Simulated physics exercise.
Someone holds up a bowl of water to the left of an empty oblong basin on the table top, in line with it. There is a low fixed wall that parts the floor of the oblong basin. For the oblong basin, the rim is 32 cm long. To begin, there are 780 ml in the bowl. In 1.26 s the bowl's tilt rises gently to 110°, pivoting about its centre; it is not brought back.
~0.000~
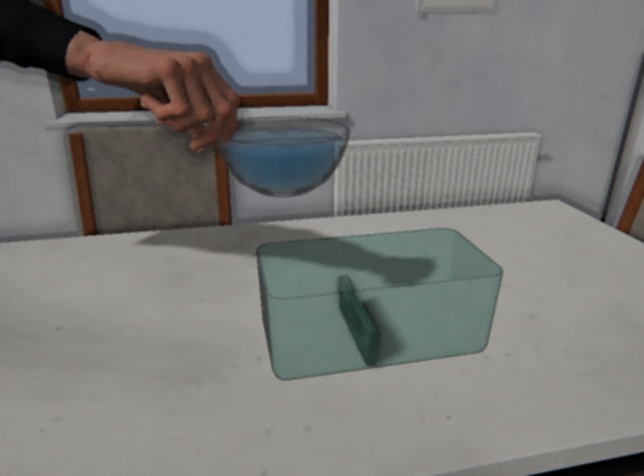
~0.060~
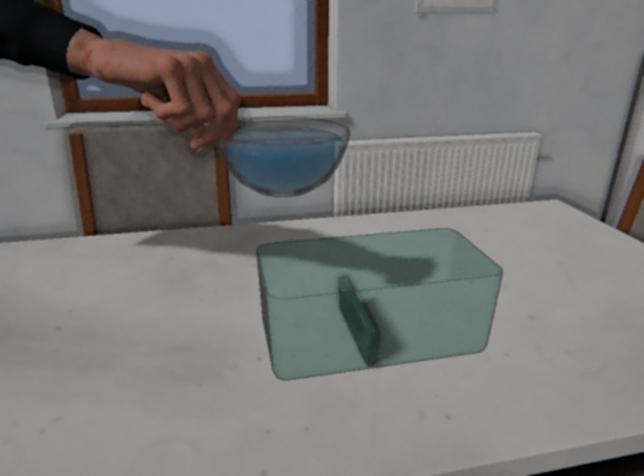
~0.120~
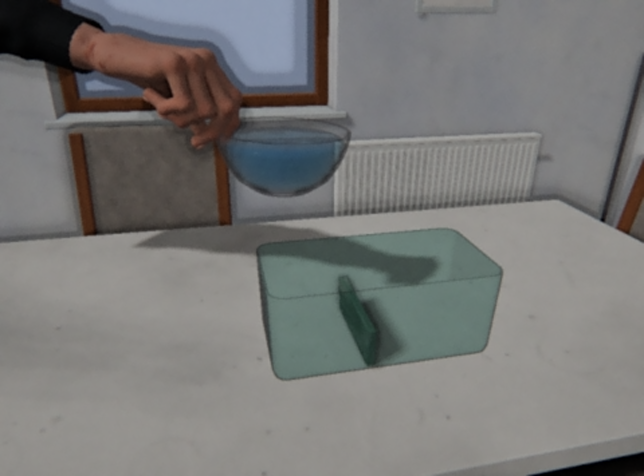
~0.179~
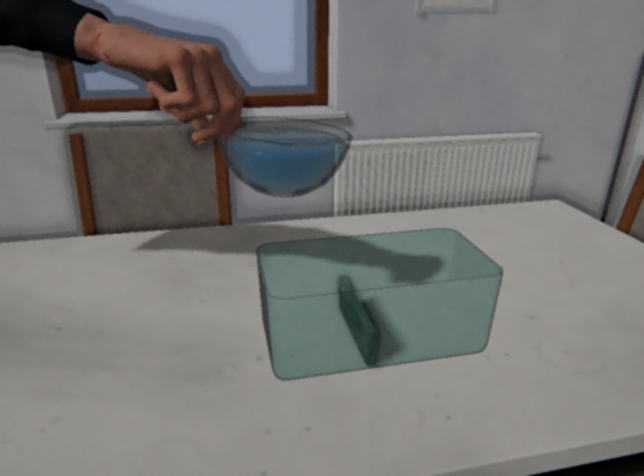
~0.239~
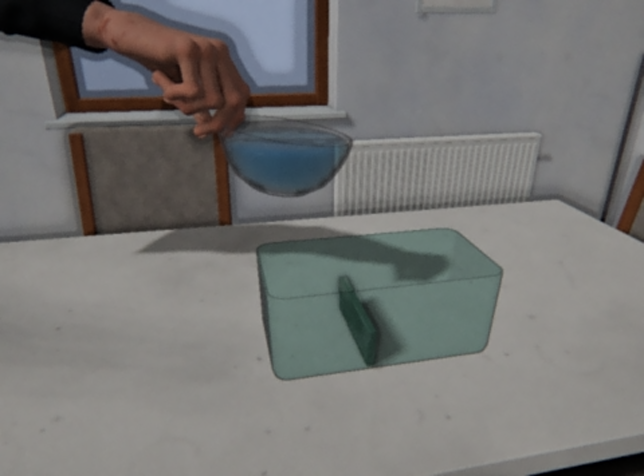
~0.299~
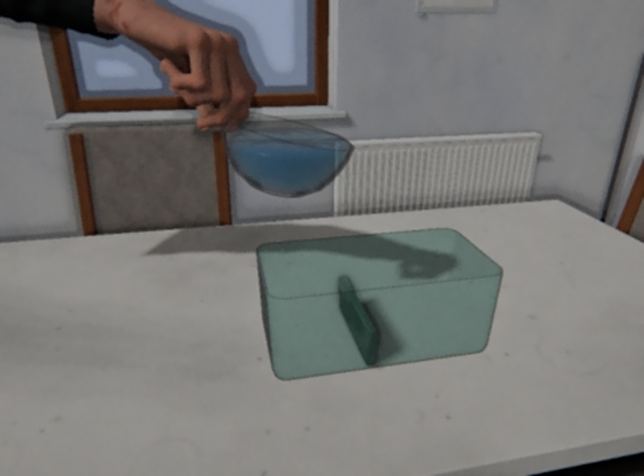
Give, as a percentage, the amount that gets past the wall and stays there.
Past the wall: About 88 %.
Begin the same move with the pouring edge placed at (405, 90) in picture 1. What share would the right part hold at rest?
95 %.
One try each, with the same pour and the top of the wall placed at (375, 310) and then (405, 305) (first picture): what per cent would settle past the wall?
Respectively 70 and 25 %.
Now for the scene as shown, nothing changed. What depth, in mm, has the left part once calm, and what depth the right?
On the left it stands about 4 mm, on the right about 26 mm.
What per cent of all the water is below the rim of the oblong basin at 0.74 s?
32 %, more or less.
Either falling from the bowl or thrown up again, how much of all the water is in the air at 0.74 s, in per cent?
It comes to roughly 36 per cent.
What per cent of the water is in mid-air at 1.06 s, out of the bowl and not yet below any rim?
3 per cent, roughly.
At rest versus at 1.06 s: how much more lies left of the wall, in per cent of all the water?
Near 2 percent, more or less.
After 0.74 s the tilt is 69° and 31 per cent is still to pour, 0 is left of the wall and 32 right of it.
After 1.06 s the tilt is 103° and 0 per cent is still to pour, 9 is left of the wall and 88 right of it.
After 1.39 s the tilt is 110° and 0 per cent is still to pour, 12 is left of the wall and 88 right of it.
After 1.76 s the tilt is 110° and 0 per cent is still to pour, 12 is left of the wall and 88 right of it.
In the end 12 per cent lies left of the wall, 88 right of it and 1 outside.
